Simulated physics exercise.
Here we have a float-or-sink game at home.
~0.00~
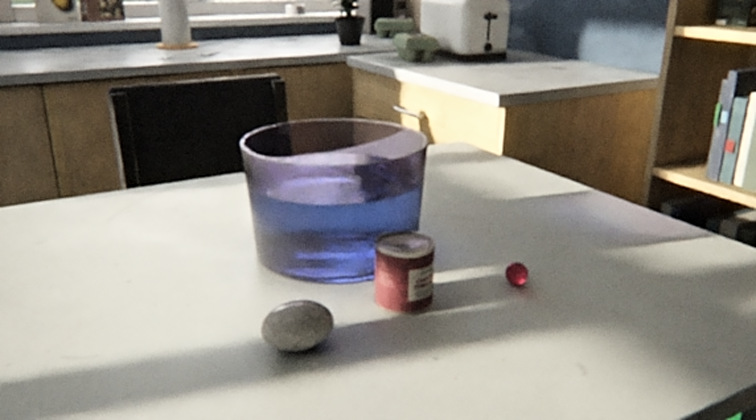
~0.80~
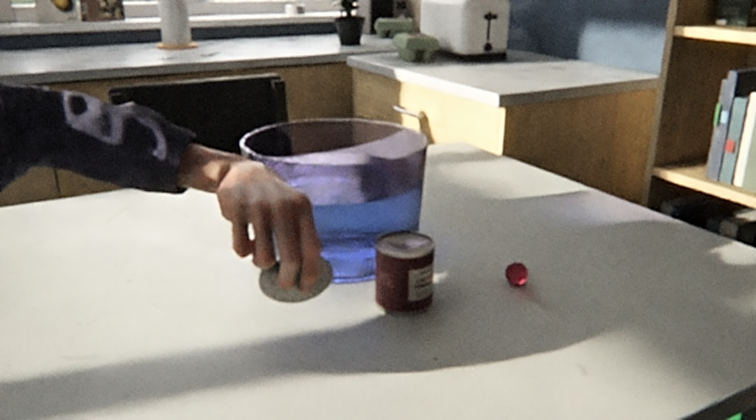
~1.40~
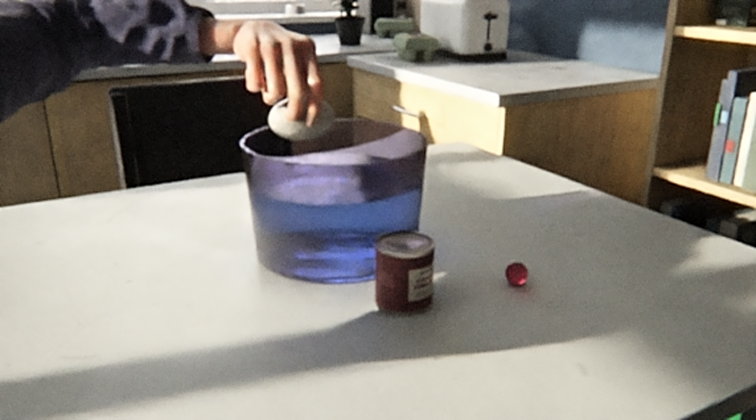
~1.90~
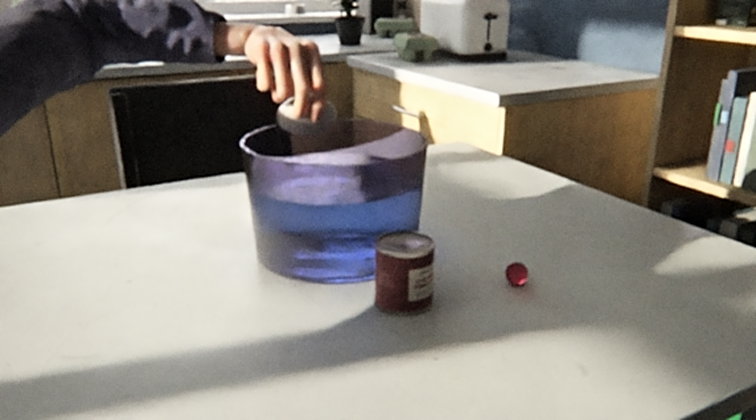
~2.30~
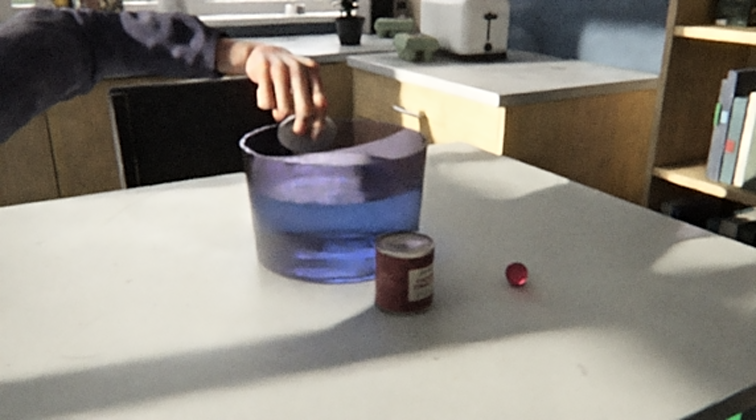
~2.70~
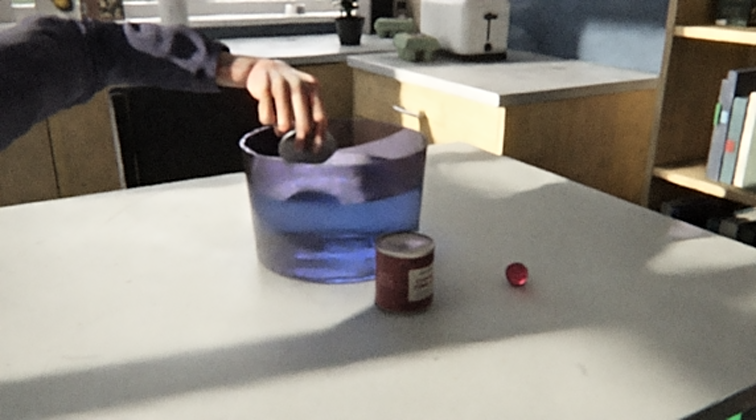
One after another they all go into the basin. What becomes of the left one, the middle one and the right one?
Left goes to the bottom; middle goes to the bottom; right goes to the bottom.
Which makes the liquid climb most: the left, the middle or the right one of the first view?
The middle thing.
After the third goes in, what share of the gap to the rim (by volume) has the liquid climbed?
Near 20 in a hundred.
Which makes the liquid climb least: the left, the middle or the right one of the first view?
It is the right thing.
By 4.0 s, the stone sinks.
By 8.0 s, the tin of food sinks.
By 12.0 s, the glass marble sinks; afloat, none of them.
